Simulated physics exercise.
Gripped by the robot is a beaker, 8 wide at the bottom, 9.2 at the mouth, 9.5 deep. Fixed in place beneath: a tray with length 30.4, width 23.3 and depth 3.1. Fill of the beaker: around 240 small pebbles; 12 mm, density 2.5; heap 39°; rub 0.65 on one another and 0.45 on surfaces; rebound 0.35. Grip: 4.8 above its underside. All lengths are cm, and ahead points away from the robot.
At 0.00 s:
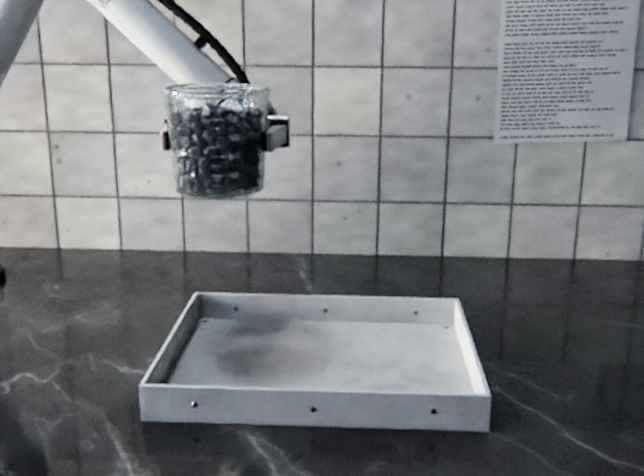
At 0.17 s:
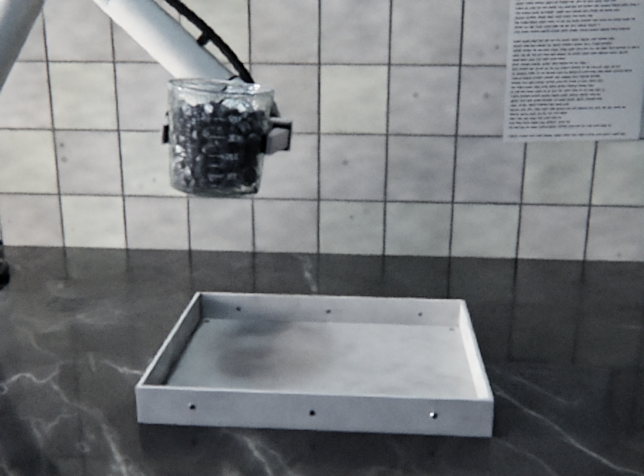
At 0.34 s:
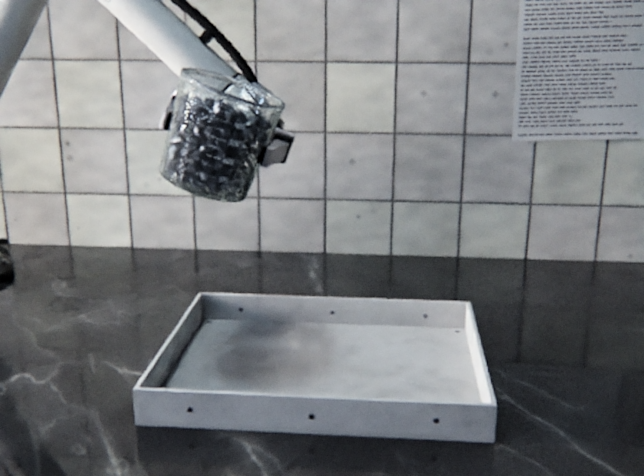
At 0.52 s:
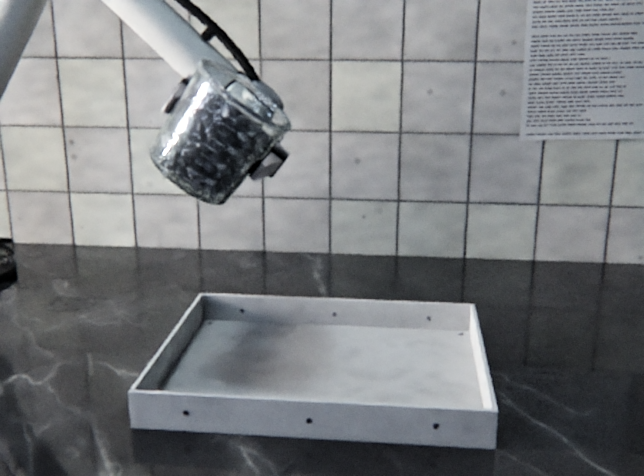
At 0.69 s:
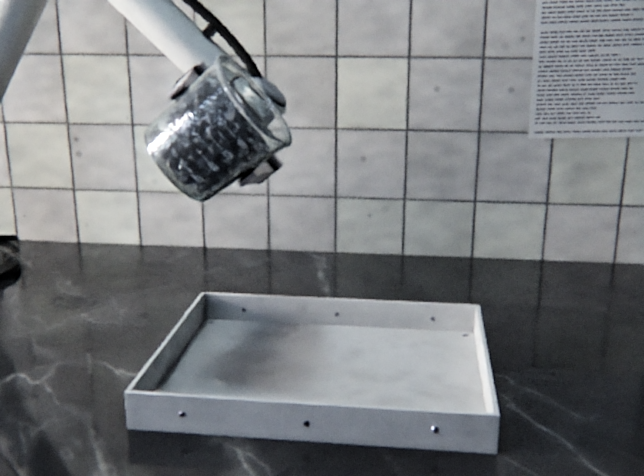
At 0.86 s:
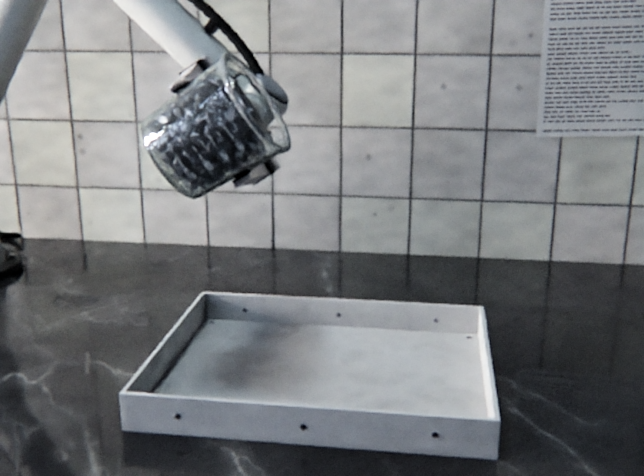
A robot arm tilts a clear beaker of dark pebbles steeply above a pale tray.
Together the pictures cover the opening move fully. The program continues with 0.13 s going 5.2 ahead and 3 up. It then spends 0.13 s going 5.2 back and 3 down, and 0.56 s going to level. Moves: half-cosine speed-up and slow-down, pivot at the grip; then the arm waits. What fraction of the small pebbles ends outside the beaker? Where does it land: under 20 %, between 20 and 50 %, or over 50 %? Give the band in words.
It falls in the band between 20 and 50 %.
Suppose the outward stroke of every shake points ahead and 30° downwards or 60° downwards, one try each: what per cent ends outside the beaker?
I'd say close to 10 percent for the first and close to 0 percent for the second.
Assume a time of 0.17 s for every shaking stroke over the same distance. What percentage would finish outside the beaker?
That gives about 20 percent.
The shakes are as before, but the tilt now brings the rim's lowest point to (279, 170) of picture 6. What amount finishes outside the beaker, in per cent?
The share is around 80 %.
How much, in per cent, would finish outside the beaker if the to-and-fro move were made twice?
Estimate for that case: 55 %.
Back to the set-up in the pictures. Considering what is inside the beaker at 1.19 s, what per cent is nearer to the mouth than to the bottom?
I'd say close to 50 per cent.
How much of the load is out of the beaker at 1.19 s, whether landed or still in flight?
40 %.
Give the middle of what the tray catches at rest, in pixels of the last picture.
(407, 373).
After 1.19 s, tilted 55° forward, highest piece 25 above the table; 148 in the beaker, 2 in the tray, 89 in flight or on a rim.
After 1.52 s, tilted 11° forward, highest piece 28 above the table; 147 in the beaker, 89 in the tray, 3 on the table or floor.
After 1.88 s, level, highest piece 27 above the table; 147 in the beaker, 89 in the tray, 3 on the table or floor.
After 2.93 s, level, highest piece 27 above the table; 147 in the beaker, 89 in the tray, 3 on the table or floor.
At rest, 147 in the beaker, 89 in the tray, 3 on the table or floor. That is 38 % outside the beaker.
